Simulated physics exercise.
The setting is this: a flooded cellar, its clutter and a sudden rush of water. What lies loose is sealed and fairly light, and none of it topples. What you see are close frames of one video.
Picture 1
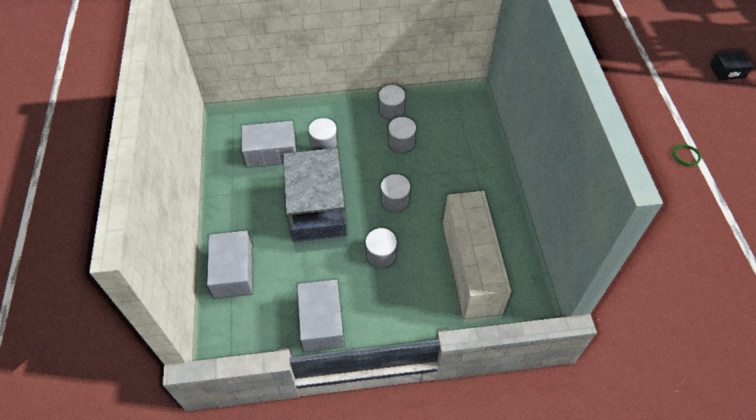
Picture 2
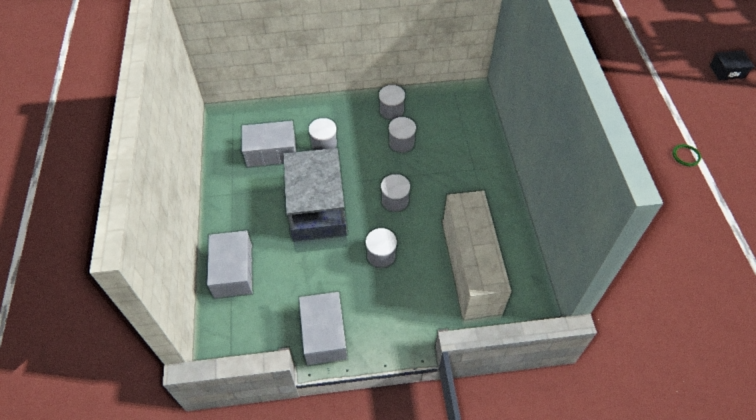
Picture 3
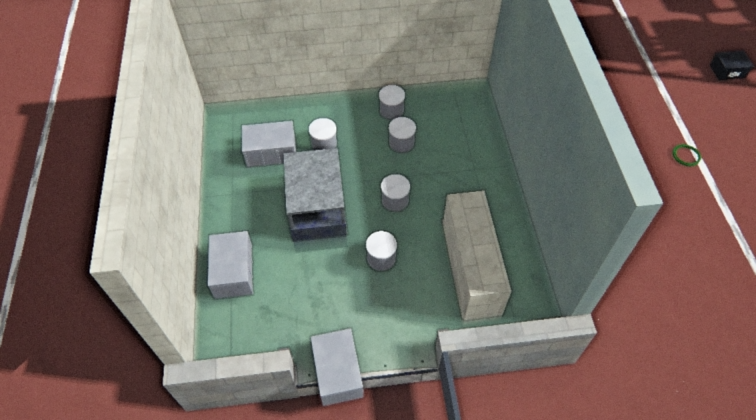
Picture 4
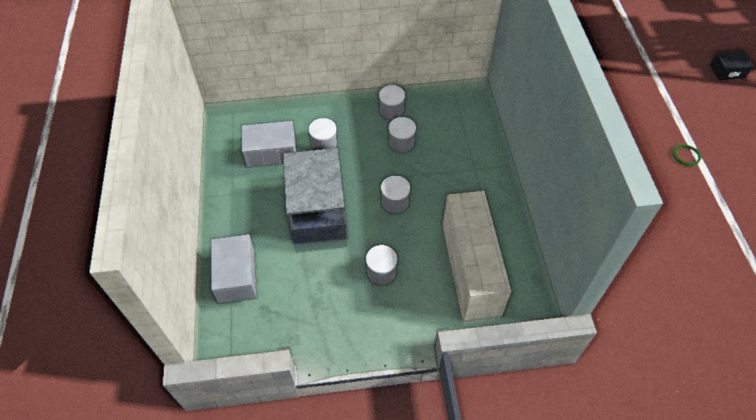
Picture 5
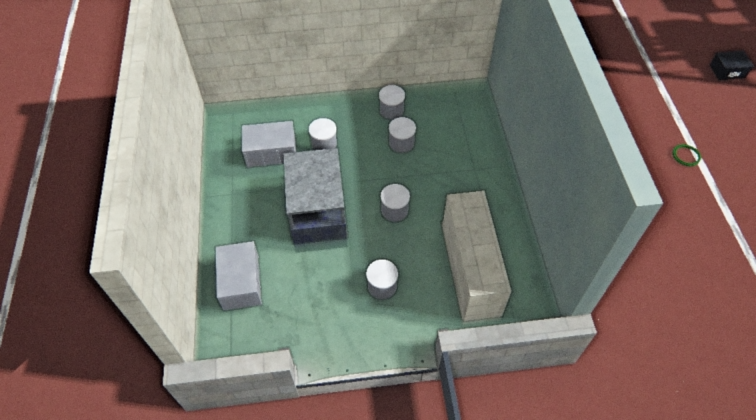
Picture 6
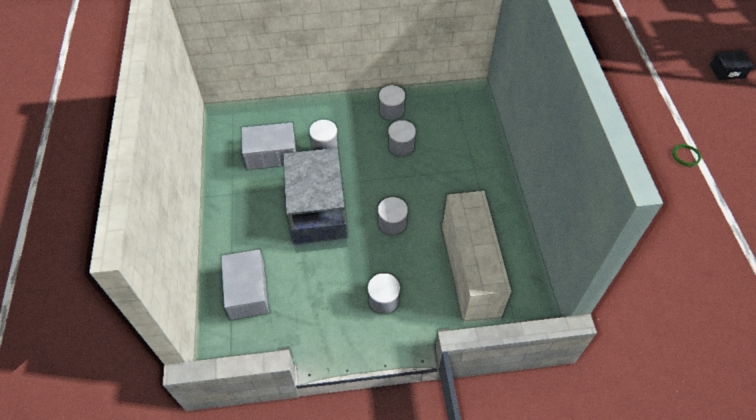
In a walled room with a green floor, the front gate swung open and a gray block slid out through the gap, then another block and a few round pails drifted slowly toward the front.
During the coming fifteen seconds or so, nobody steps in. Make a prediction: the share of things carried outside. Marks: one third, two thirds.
The share will most likely be no less than two thirds.
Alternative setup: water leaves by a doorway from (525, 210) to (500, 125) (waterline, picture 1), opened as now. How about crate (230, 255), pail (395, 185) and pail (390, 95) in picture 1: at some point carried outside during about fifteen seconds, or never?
In sequence - stays put, departs, departs.
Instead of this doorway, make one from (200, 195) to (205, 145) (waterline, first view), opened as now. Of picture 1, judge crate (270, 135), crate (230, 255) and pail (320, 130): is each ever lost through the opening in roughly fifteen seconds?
The three give escape, escape and escape, in that order.
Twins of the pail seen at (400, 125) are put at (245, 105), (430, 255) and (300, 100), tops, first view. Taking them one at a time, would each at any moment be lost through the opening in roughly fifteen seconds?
Going through them one by one: Remained / escaped / remained.
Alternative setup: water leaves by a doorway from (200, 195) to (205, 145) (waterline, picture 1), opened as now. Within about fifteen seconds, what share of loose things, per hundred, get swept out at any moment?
Near 60 percent.
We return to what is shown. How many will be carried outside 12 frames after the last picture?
By my count it is 4.
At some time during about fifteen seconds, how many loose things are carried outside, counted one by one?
My tally gives 6.
A moment on, 1 of 8 are out; 7 afloat.
Next, 4 of 8 are out; 4 afloat.
Later, 4 of 8 are out; 4 afloat.
In the end, 6 of 8 are out; 2 afloat.
